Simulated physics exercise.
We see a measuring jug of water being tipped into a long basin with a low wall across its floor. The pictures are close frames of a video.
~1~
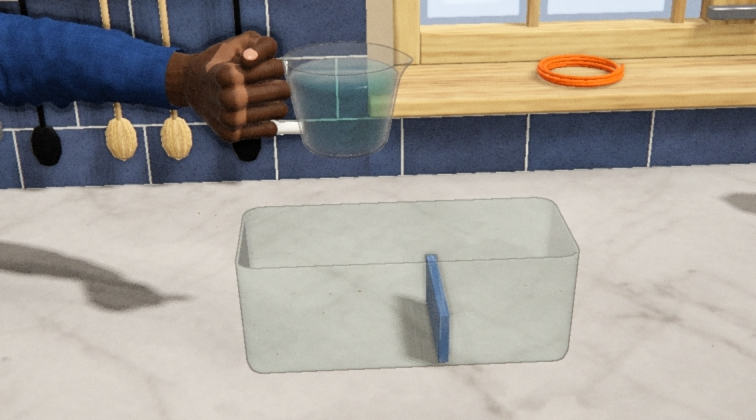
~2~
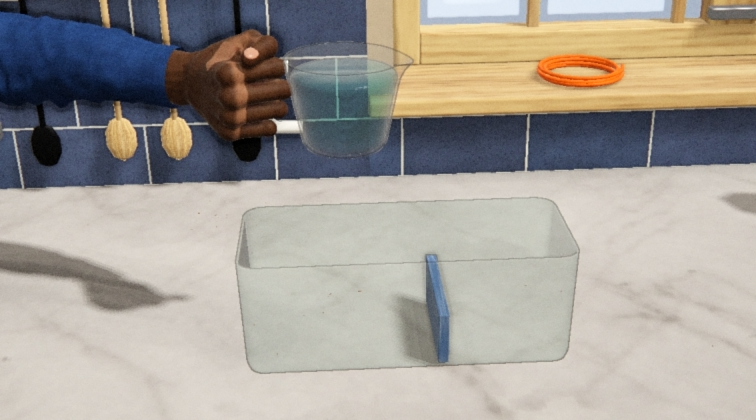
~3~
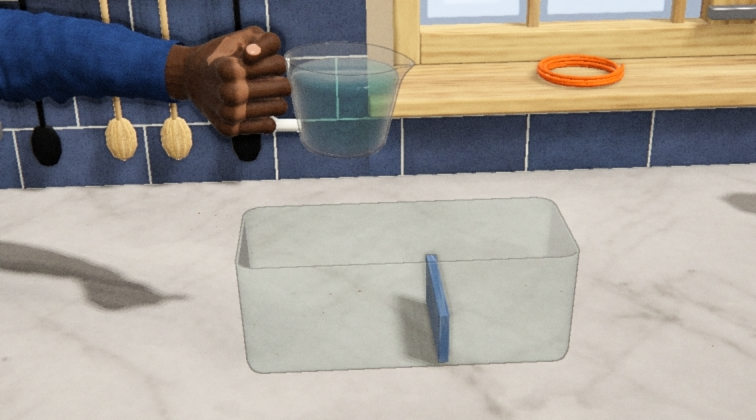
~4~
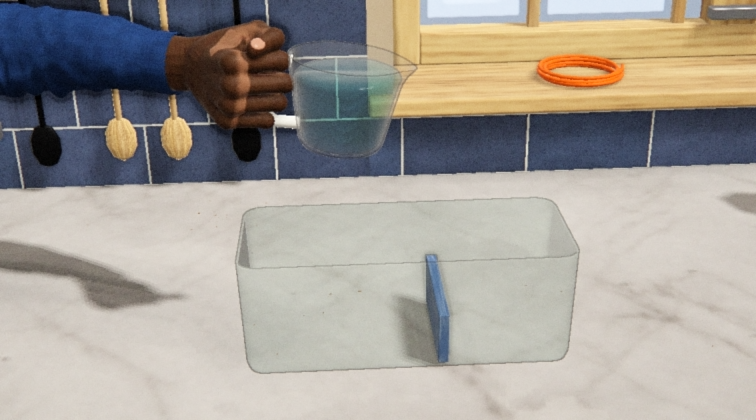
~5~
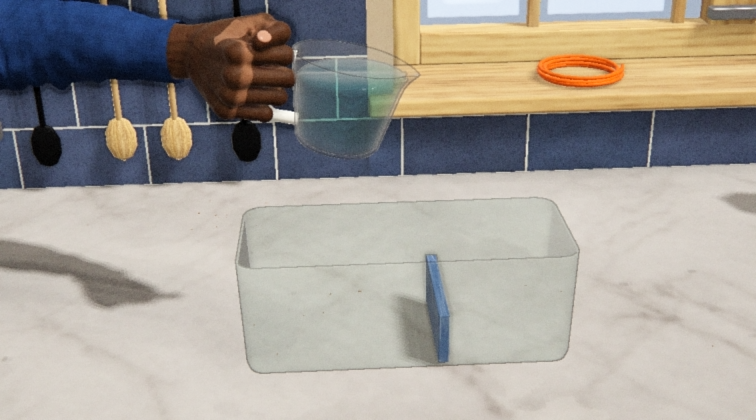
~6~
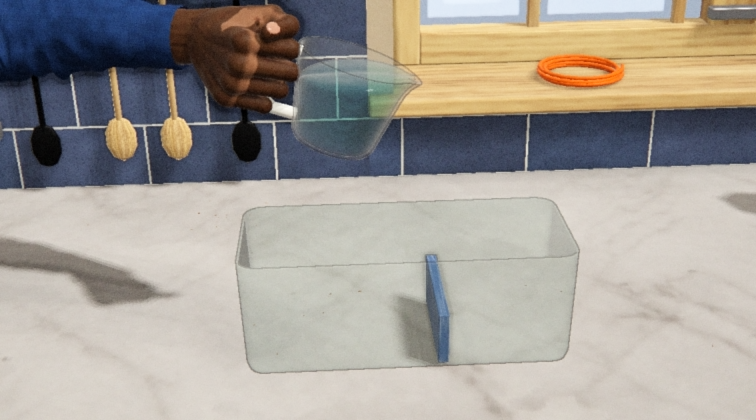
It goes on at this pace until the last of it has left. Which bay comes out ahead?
It is the right-hand one.
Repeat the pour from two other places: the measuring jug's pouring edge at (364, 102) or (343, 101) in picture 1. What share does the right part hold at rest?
First some 10, then 5 per cent.
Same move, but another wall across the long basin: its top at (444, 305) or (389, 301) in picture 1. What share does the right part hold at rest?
The first gives 75 %, the second 95 %.
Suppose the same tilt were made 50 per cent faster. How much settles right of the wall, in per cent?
Roughly 65 in a hundred.
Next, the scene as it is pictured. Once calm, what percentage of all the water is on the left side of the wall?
About 20 per cent.
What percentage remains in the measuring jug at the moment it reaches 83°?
About 45 per cent.
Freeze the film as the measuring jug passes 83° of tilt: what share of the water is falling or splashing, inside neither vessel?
Near 30 %.
A moment on, the tilt is 83° and 45 per cent is still to pour, 0 is left of the wall and 23 right of it.
Next, the tilt is 118° and 1 per cent is still to pour, 14 is left of the wall and 80 right of it.
Then the tilt is 121° and 0 per cent is still to pour, 20 is left of the wall and 80 right of it.
Later the tilt is 121° and 0 per cent is still to pour, 20 is left of the wall and 80 right of it.
In the end 20 per cent lies left of the wall, 80 right of it and 1 outside.
